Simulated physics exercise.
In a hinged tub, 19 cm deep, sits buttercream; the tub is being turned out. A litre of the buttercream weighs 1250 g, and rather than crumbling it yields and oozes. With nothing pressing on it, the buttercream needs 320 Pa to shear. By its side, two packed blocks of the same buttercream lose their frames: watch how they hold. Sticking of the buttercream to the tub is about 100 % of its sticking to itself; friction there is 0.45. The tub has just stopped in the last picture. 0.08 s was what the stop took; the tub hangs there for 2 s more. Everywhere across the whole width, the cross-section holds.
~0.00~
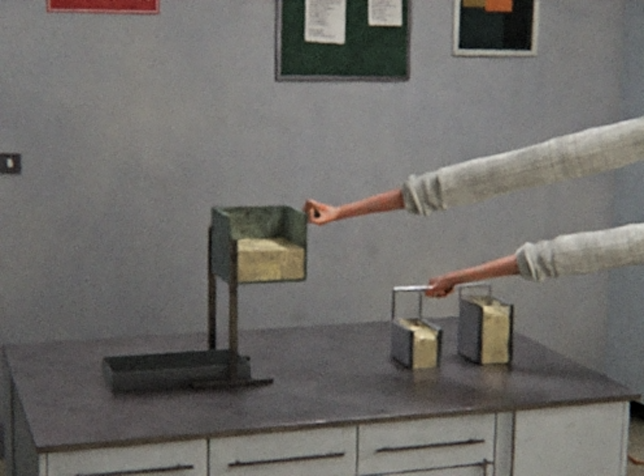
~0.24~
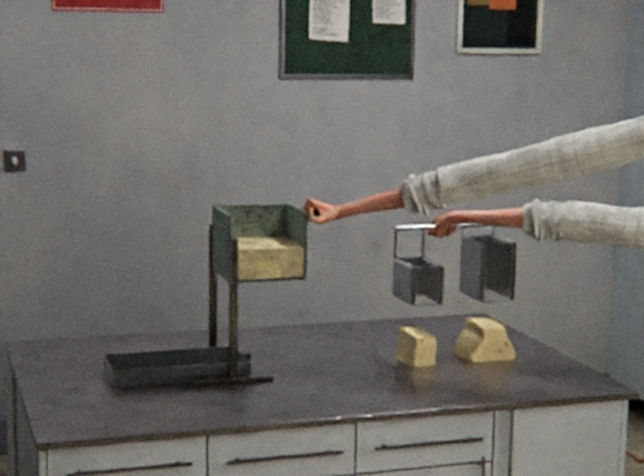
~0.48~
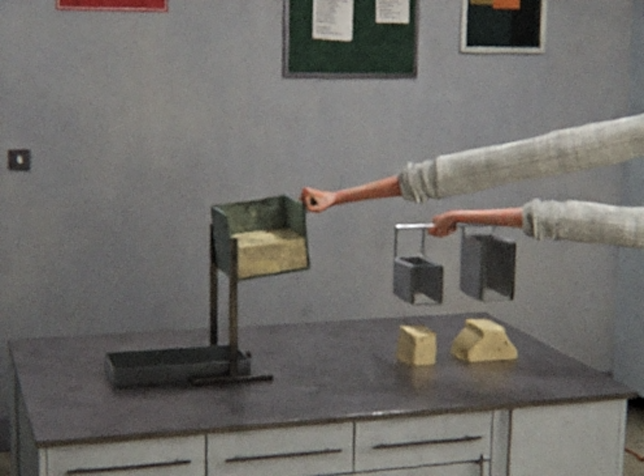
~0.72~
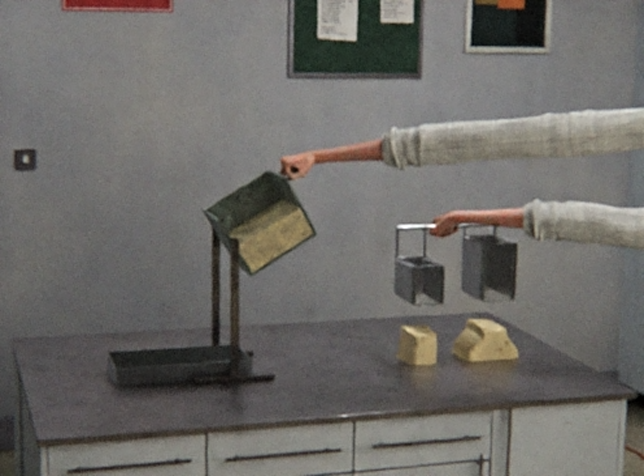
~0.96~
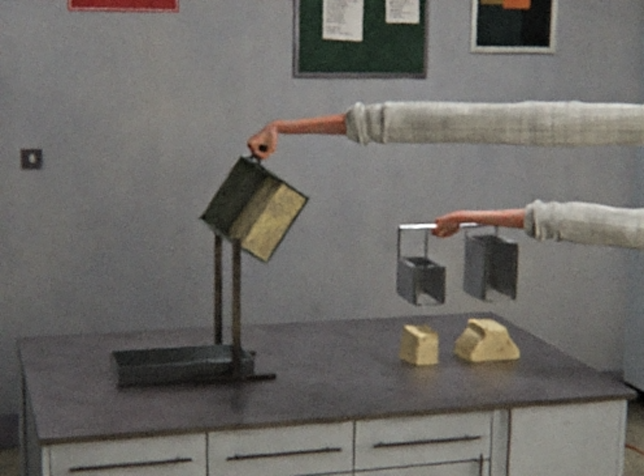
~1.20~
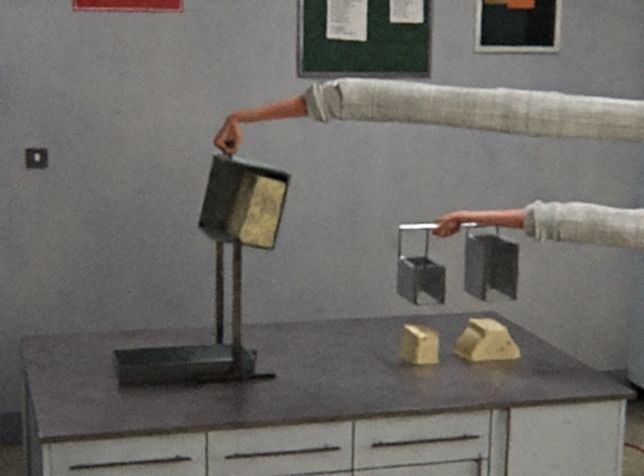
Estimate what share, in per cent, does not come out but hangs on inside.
Some 100 per cent hangs on inside.
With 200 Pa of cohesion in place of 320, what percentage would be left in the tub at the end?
About 90 per cent.
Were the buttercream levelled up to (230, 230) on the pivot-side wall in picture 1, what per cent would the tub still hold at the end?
Then about 65 %.
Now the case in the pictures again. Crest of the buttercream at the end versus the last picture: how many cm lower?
Roughly 5 cm.
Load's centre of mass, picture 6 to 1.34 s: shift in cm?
Roughly 2 centimetres.
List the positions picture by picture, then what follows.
The first picture shows handle-side rim at (305, 215), tilt 0 degrees; crest of the buttercream at (302, 248); block heights 9.9 cm, 15 cm (left to right).
The second picture shows handle-side rim at (305, 214), tilt 0 degrees; crest of the buttercream at (301, 247); block heights 9.6 cm, 11 cm (left to right).
The third picture shows handle-side rim at (302, 205), tilt 7 degrees; crest of the buttercream at (301, 238); block heights 9.5 cm, 10 cm (left to right).
The fourth picture shows handle-side rim at (284, 180), tilt 31 degrees; crest of the buttercream at (297, 210); block heights 9.5 cm, 10 cm (left to right).
The fifth picture shows handle-side rim at (255, 165), tilt 56 degrees; crest of the buttercream at (284, 185); block heights 9.5 cm, 10 cm (left to right).
The sixth picture shows handle-side rim at (227, 163), tilt 77 degrees; crest of the buttercream at (261, 177); block heights 9.5 cm, 10 cm (left to right).
After 1.34 s, the tub is at 77 degrees and holds 100 %.
After 1.51 s, the tub is at 77 degrees and holds 100 %.
After 1.68 s, the tub is at 77 degrees and holds 100 %.
After 1.85 s, the tub is at 77 degrees and holds 100 %.
After 3.20 s, the tub is at 77 degrees and holds 100 %.
